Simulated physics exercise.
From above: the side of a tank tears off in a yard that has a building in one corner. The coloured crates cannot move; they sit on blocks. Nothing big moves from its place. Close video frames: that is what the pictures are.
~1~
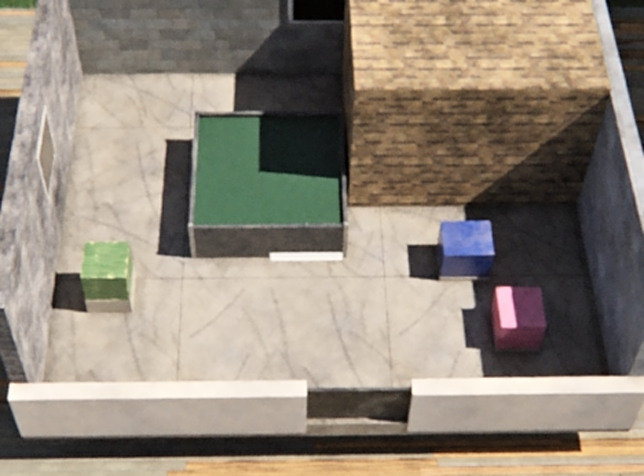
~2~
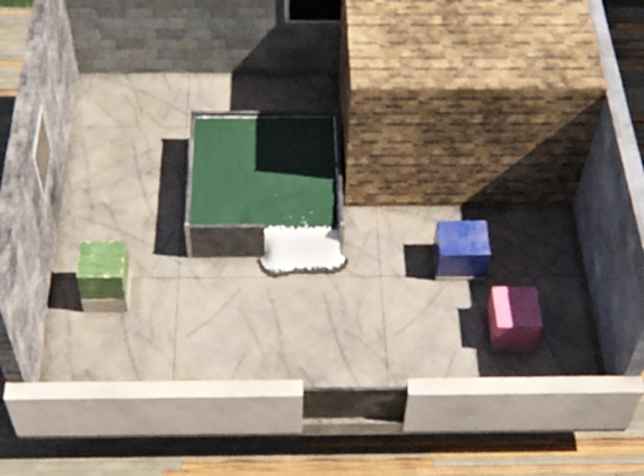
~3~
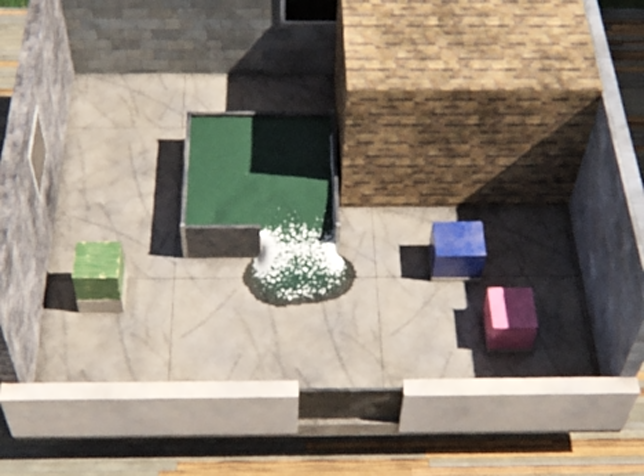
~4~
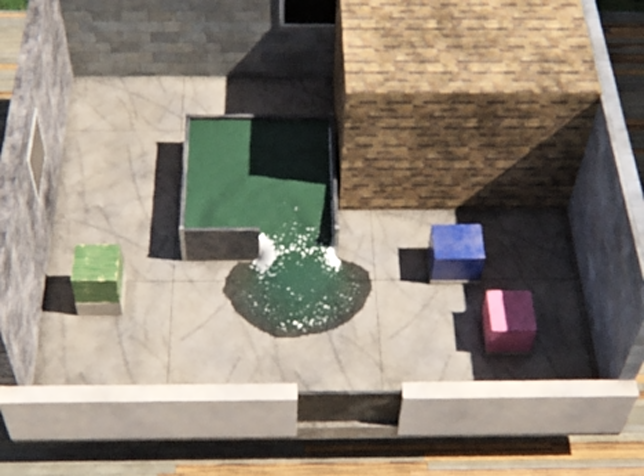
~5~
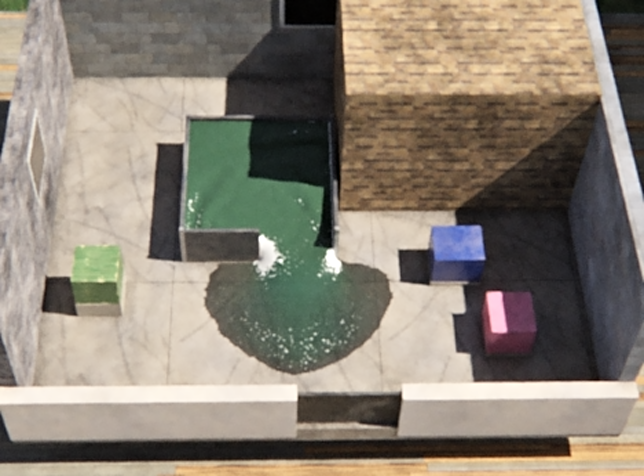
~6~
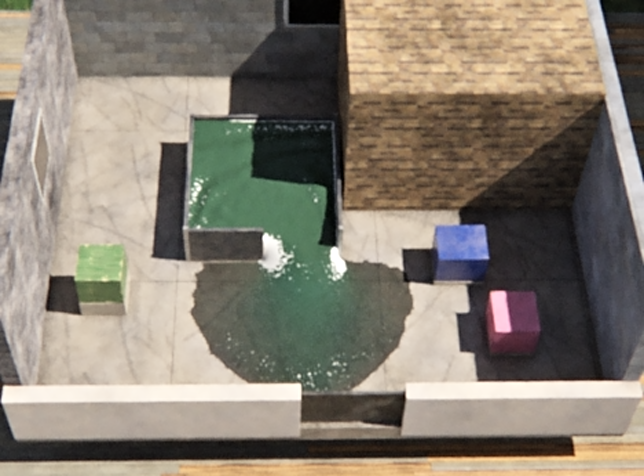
Green water bursts through the right part of a tank's near side and fans across a pale paved yard, seen from high above, foaming white at the gap as its dark, rounded edge spreads toward the low front wall. The tank stands near the middle, a tan brick building behind it to the right, a green block left, blue and pink blocks right. The blocks stay put while the view shifts very slightly.
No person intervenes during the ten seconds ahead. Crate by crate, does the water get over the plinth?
As I see it, the pink crate is affected by the water, the blue crate is affected by the water, the green crate is unaffected by the water.
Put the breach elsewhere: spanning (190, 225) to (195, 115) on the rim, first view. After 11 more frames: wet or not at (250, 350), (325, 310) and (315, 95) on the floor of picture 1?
Spot one: Spared by the leak. Spot two: Spared by the leak. Spot three: Spared by the leak.
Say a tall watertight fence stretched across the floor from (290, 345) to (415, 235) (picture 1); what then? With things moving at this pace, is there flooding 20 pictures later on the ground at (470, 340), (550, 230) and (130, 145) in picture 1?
One by one: Spared, soaked, spared.
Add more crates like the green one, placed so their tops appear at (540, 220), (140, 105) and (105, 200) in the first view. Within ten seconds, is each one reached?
Listed order: Unflooded / unflooded / unflooded.
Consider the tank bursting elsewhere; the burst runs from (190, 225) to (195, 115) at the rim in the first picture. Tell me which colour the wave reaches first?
The green-painted one comes first.
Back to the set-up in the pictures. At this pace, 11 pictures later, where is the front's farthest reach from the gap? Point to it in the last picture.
I'd say around (608, 410).
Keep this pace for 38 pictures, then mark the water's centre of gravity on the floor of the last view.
The centre of mass sits at about (317, 289).
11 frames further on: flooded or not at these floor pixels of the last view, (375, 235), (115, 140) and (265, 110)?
Status per point, in sequence: Unwetted, then unwetted, then unwetted.
A moment on, water covers 25 % of the floor; the pink crate not reached, the blue crate water round its plinth, the green crate not reached.
Next, water covers 35 % of the floor; the pink crate water round its plinth, the blue crate water round its plinth, the green crate water round its plinth.
Then, water covers 50 % of the floor; the pink crate water round its plinth, the blue crate water round its plinth, the green crate water round its plinth.
Later, water covers 85 % of the floor; the pink crate water round its plinth, the blue crate water round its plinth, the green crate water round its plinth.
In the end, water covers 100 % of the floor; the pink crate was topped, the blue crate was topped, the green crate stayed above the water.
